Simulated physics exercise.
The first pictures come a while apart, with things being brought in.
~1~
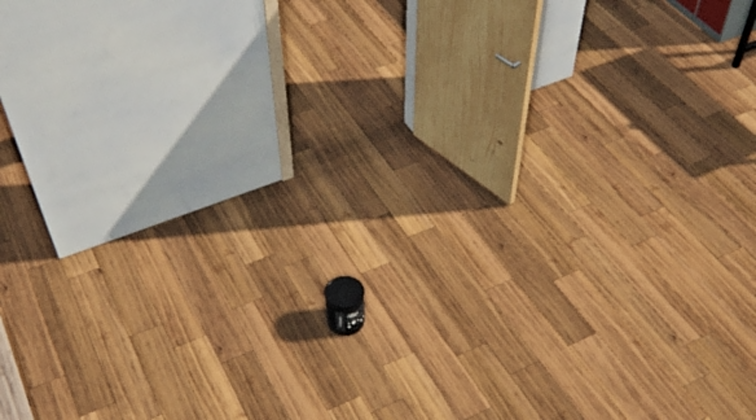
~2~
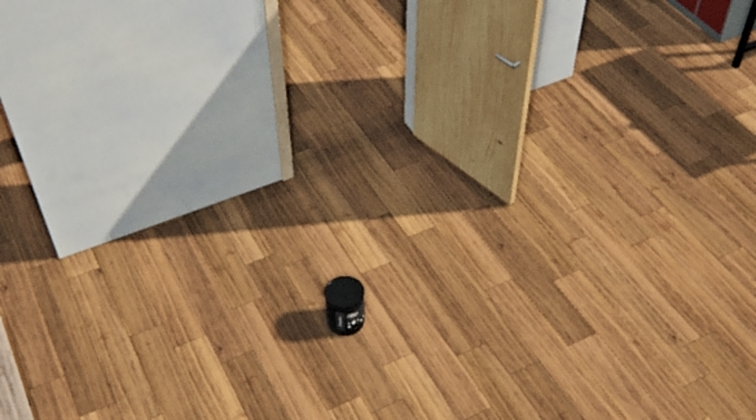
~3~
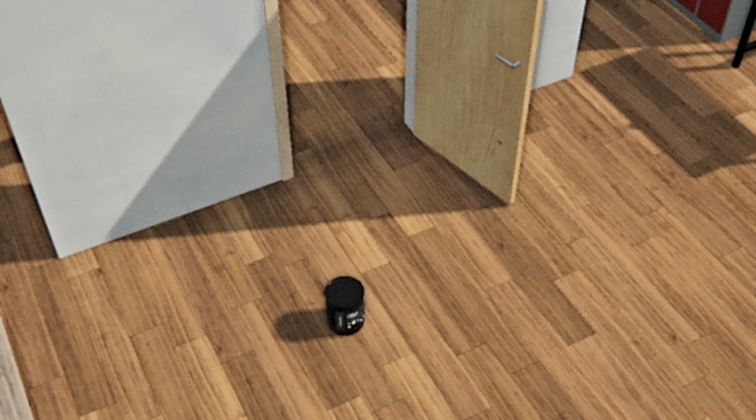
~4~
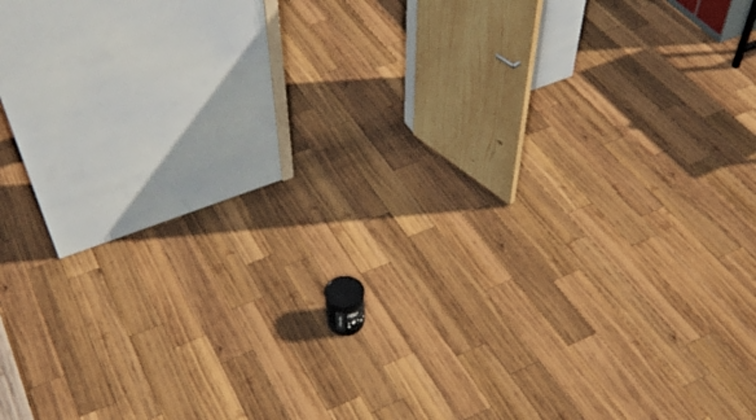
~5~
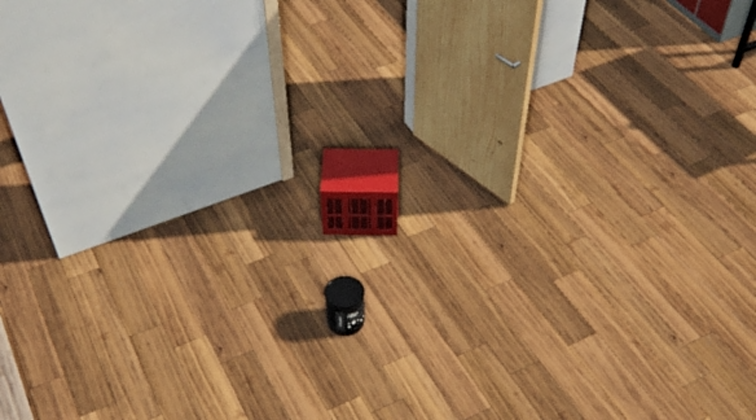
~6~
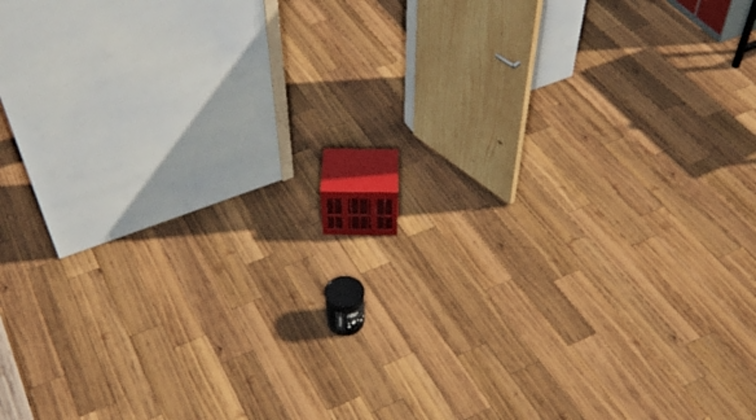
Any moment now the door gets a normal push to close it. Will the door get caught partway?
Yes, it gets caught partway.
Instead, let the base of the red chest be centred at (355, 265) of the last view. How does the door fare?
Observation: Afterwards the door travels the full way.
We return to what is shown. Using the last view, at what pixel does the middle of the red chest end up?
It ends up near (349, 190).
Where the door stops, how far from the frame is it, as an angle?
The answer is roughly 50°.
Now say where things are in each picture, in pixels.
In the first picture, door wide open and still; black pail (345, 306).
In the second picture, door wide open and still; black pail (345, 306).
In the third picture, door wide open and still; black pail (345, 306).
In the fourth picture, door wide open and still; black pail (345, 306).
In the fifth picture, door wide open and still; black pail (345, 306).
In the sixth picture, door wide open and still; red chest (361, 192); black pail (345, 306).
Then, 0.70 s past the last view, open by 80°.
Then, 1.10 s past the last view, open by 55°.
Finally, open by 49°; both still in place. Final places as the last picture's camera would see them, red chest near (349, 190).
